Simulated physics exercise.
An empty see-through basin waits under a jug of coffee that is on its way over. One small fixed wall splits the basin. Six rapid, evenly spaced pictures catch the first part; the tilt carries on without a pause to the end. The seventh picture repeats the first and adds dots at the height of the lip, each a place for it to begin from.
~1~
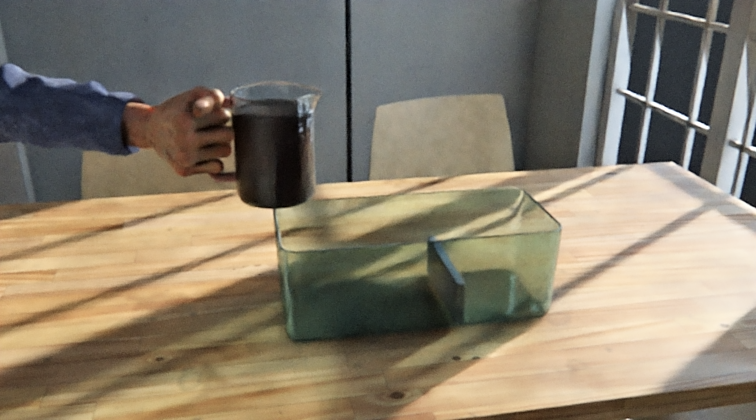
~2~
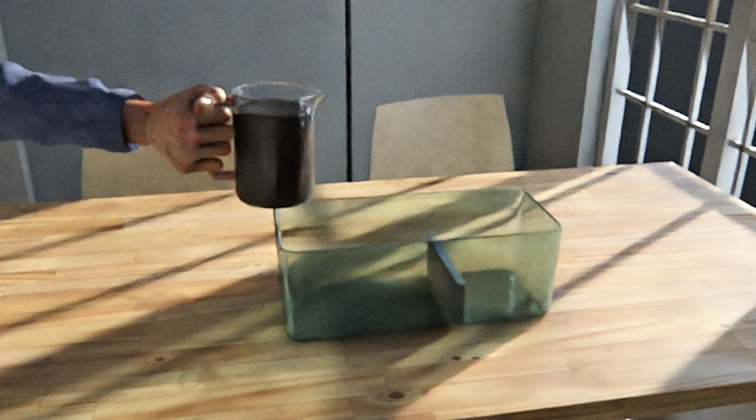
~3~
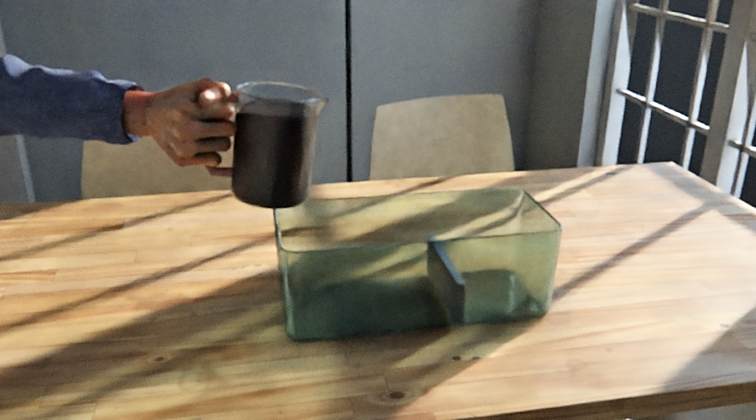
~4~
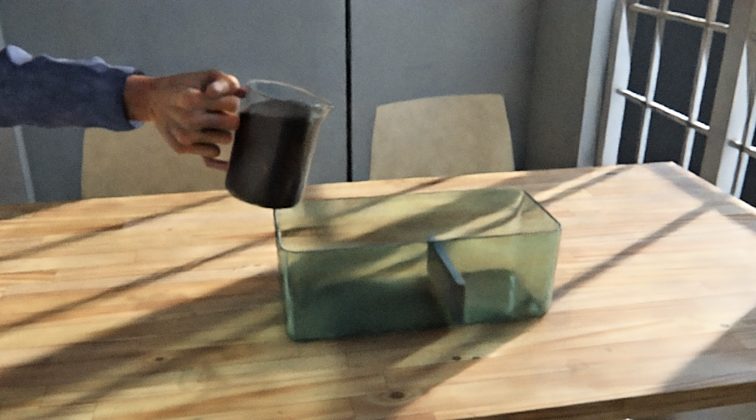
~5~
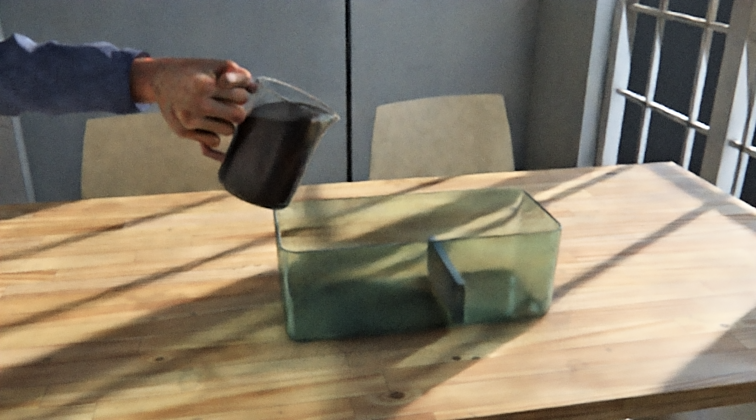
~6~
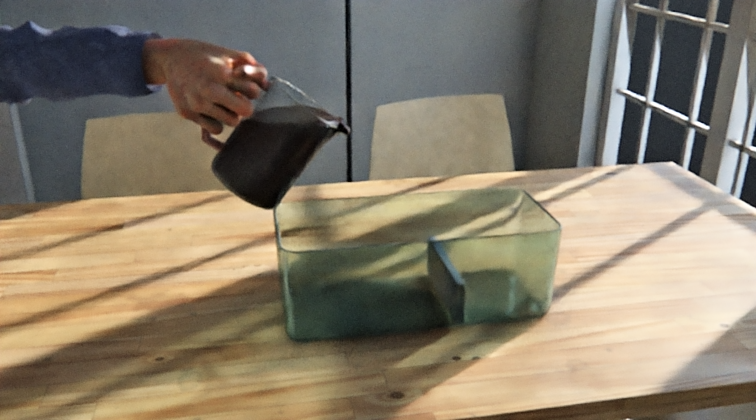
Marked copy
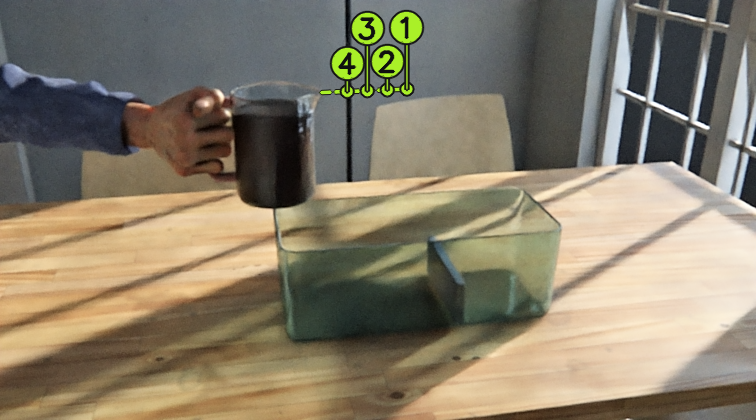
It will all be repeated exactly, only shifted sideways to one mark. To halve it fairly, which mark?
The best place is 2.
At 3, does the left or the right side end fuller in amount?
The left side.
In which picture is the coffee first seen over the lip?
In picture 6.
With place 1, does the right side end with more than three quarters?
Yes.
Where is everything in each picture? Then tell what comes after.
Upright, lip at (321, 92); basin from (287, 339) to (548, 312); top of the wall at (445, 258); nothing has left yet, in the first picture.
Upright, lip at (323, 94); nothing has left yet, in the second picture.
Tipped about 7°, lip at (327, 98); nothing has left yet, in the third picture.
Tipped about 15°, lip at (333, 106); nothing has left yet, in the fourth picture.
Tipped about 26°, lip at (339, 117); nothing has left yet, in the fifth picture.
Tipped about 38°, lip at (343, 131); coffee is over the lip, down to (343, 131), in the sixth picture.
In lime, 1 at (406, 89); 2 at (387, 89); 3 at (367, 90); 4 at (347, 91).
With 1, about 9 % ends left of the wall and 89 % right of it.
With 2, about 45 % ends left of the wall and 54 % right of it.
With 3, about 94 % ends left of the wall and 4 % right of it; 3 % is lost outside.
With 4, about 95 % ends left of the wall and 3 % right of it.
